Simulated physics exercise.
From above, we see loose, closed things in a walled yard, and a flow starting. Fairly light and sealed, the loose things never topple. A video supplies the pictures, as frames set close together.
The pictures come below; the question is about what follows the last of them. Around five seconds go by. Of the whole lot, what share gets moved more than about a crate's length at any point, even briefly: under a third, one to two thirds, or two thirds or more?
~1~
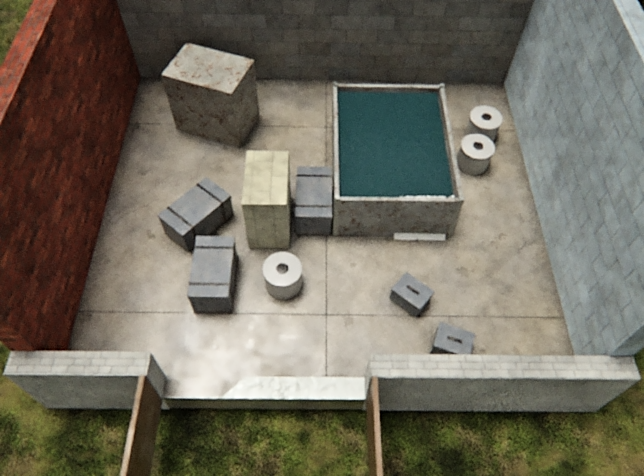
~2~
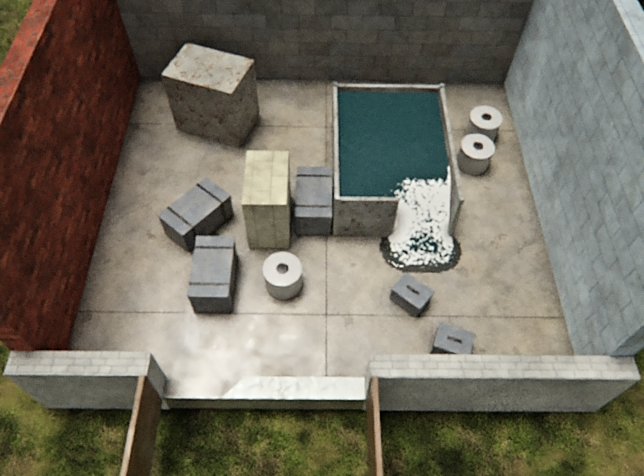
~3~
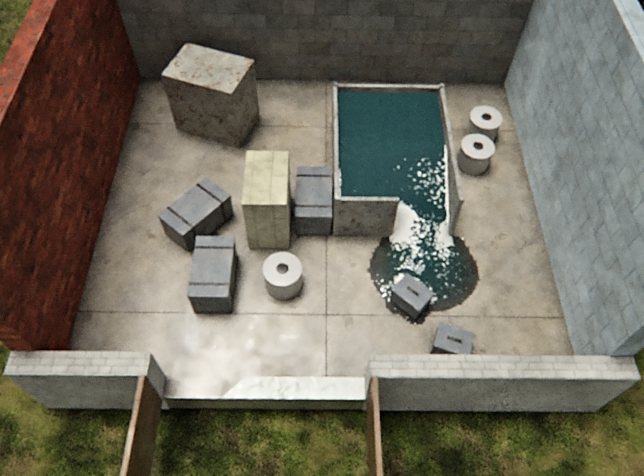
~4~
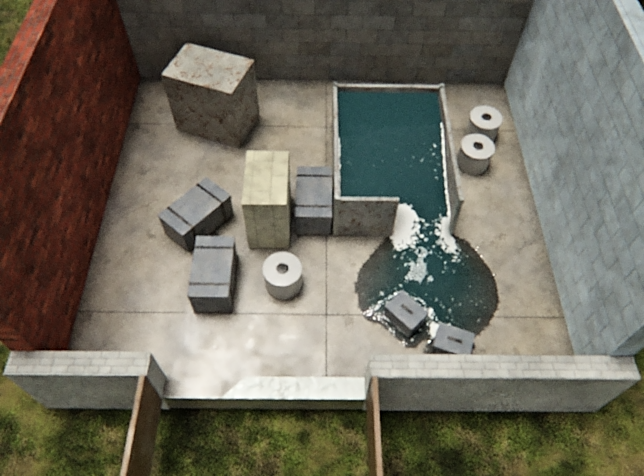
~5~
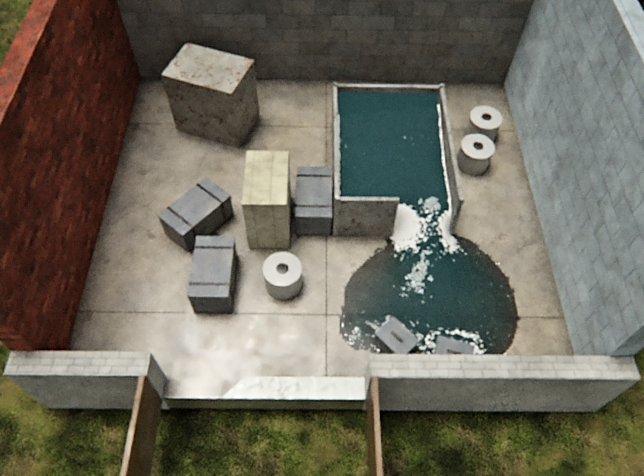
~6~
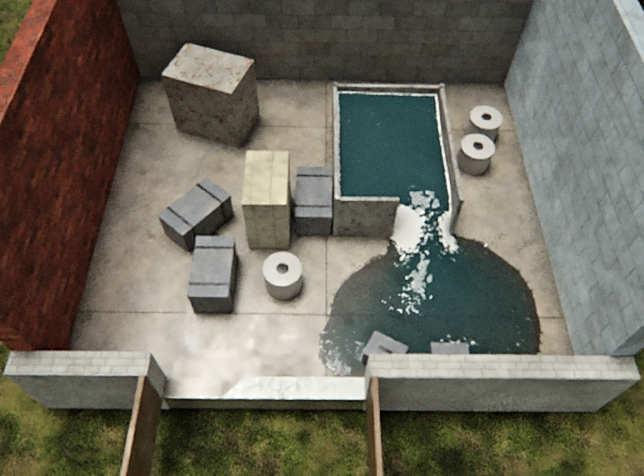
Within the middle band.
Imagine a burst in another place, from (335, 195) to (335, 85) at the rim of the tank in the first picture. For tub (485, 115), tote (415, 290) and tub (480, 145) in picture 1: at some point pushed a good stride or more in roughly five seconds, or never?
The first: Never got that far; the second: Never got that far; the third: Never got that far.
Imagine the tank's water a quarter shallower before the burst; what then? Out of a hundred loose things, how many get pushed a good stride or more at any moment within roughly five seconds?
20 per cent or so.
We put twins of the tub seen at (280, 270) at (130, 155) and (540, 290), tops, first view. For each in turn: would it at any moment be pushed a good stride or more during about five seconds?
Stays put, displaced.
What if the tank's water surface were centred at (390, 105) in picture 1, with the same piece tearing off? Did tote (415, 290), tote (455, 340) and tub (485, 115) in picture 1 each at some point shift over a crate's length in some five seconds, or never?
Taking them in turn: Got sent well off; got sent well off; kept near its start.
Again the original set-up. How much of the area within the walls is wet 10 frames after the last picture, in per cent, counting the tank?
35 per cent or so.
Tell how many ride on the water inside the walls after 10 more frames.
Count: 1.
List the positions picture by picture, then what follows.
A tote at (413, 290) rests on the ground; a tote at (454, 339), on the bottom; 0 of 8 have shifted, in the first picture.
A tote at (413, 290) rests on the ground; a tote at (454, 339) rests on the ground; 0 of 8 have shifted, in the second picture.
A tote at (413, 291), on the bottom; a tote at (454, 339) rests on the ground; 0 of 8 have shifted, in the third picture.
A tote at (407, 309), on the bottom, close to its start; a tote at (454, 340), on the bottom; 1 of 8 have shifted, in the fourth picture.
A tote at (397, 337) rests on the ground, a stride from its start; a tote at (454, 353), on the bottom, close to its start; 2 of 8 have shifted, in the fifth picture.
A tote at (386, 350), on the bottom, a stride from its start; a tote at (451, 356), on the bottom, close to its start; 2 of 8 have shifted, in the sixth picture.
A moment on, 1 of 8 are well off their spots; 1 afloat.
Next, 1 of 8 are well off their spots; 1 afloat.
Later, 1 of 8 are well off their spots; 1 afloat.
In the end, 4 of 8 are well off their spots, and 4 have been at some point; 1 afloat.
